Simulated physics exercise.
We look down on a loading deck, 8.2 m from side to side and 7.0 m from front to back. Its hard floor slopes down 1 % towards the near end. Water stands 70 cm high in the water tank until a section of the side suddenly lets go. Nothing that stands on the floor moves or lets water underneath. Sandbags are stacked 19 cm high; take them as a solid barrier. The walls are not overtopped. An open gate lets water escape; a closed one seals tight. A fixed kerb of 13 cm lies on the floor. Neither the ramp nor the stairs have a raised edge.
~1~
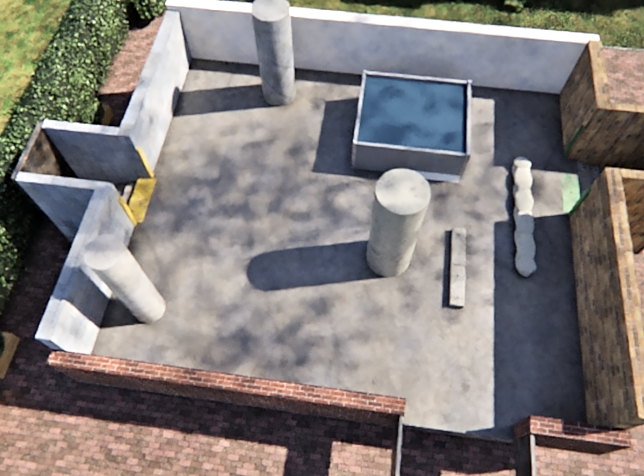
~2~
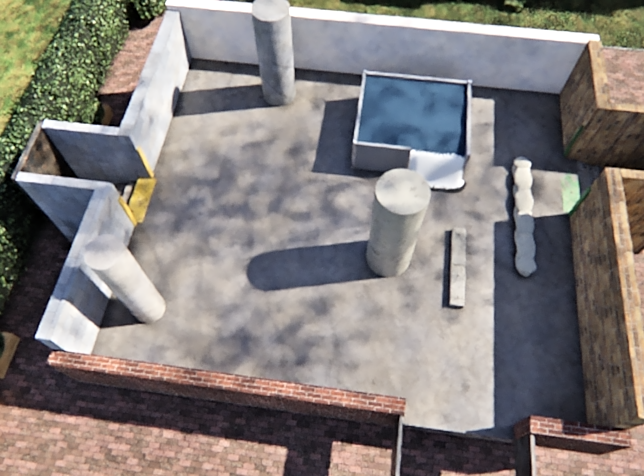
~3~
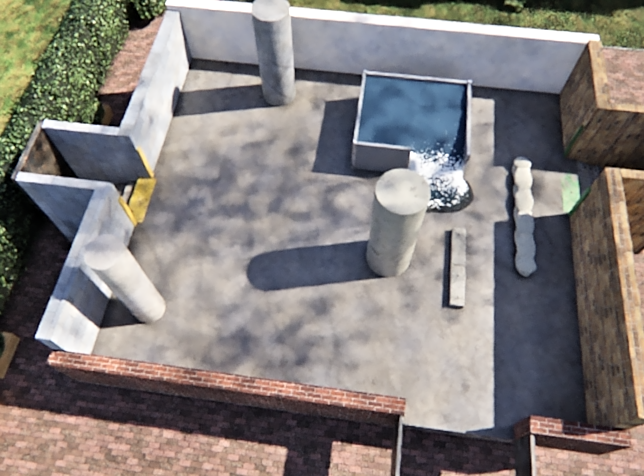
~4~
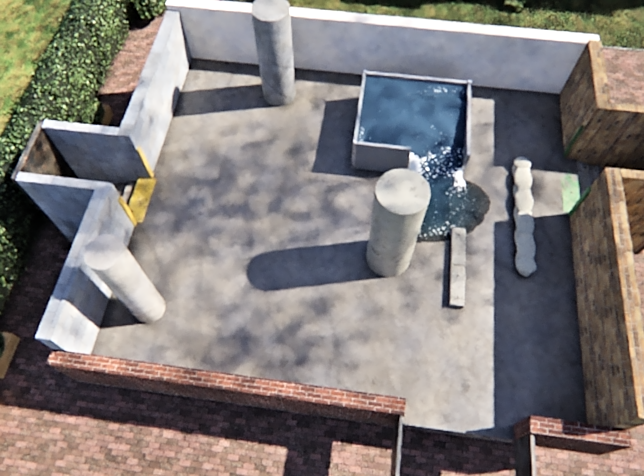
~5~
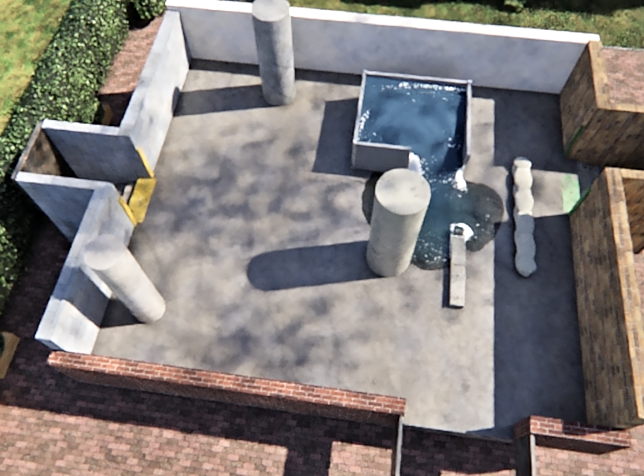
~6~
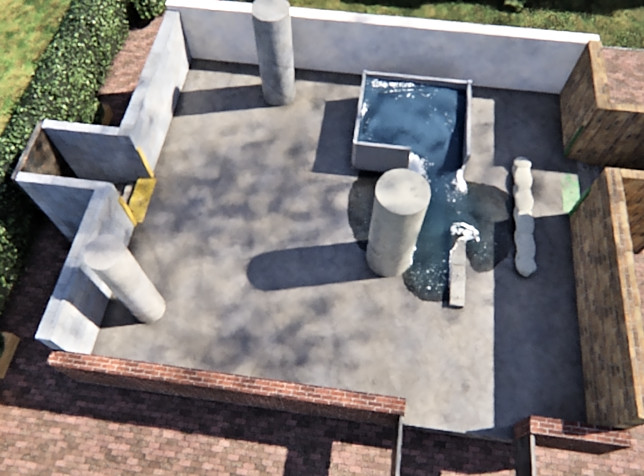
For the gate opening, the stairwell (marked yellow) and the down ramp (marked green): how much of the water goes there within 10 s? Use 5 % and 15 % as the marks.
Shares: The gate opening takes above 15 %; the stairwell (marked yellow) takes not even 5 %; the down ramp (marked green) takes less than 5 %.
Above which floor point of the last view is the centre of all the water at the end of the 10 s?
Near (357, 247).
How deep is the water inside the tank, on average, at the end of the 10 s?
Roughly 8 cm on average.
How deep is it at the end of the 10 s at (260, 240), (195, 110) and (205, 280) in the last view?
In that order: 2, 0 and 5 cm.
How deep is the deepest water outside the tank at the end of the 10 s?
About 8 cm.
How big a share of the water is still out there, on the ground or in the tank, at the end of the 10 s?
Some 58 per cent remains.
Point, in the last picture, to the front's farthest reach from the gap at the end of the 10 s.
At about (88, 364).
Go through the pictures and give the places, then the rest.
The first frame shows the water tank at (414, 114) is whole and still, 70 cm deep.
In the second frame, the front is at (460, 188), 0.6 m from the gap at (434, 166); 0.3 m2 of floor is under water; 70 cm left at the back of the water tank.
In the third frame, the front is at (403, 202), 0.9 m from the gap at (434, 168); 0.9 m2 of floor is under water; 70 cm left at the back of the water tank.
In the fourth frame, water pours out at (434, 168) and has run 1.4 m, to (420, 237); deepest outside 41 cm, 68 cm at the water tank's back.
In the fifth frame, the front is at (435, 265), 2.0 m from the gap at (434, 168); 3.4 m2 of floor is under water; 62 cm left at the back of the water tank.
In the sixth frame, water pours out at (434, 168) and has run 2.6 m, to (437, 297); deepest outside 41 cm, 58 cm at the water tank's back.
A moment later water covers 20 % of the floor and is deepest (36 cm) near (435, 185); gone so far, the gate opening 0 %, the stairwell (marked yellow) 0 %, the down ramp (marked green) 0 %.
Soon after water covers 35 % of the floor and is deepest (28 cm) near (404, 238); gone so far, the gate opening 4 %, the stairwell (marked yellow) 0 %, the down ramp (marked green) 0 %.
Next water covers 45 % of the floor and is deepest (22 cm) near (404, 238); gone so far, the gate opening 14 %, the stairwell (marked yellow) 0 %, the down ramp (marked green) 0 %.
Later on water covers 50 % of the floor and is deepest (14 cm) near (404, 238); gone so far, the gate opening 28 %, the stairwell (marked yellow) 0 %, the down ramp (marked green) 0 %.
At the end water covers 60 % of the floor and is deepest (8 cm) near (204, 380); gone so far, the gate opening 40 %, the stairwell (marked yellow) 1 %, the down ramp (marked green) 0 %.
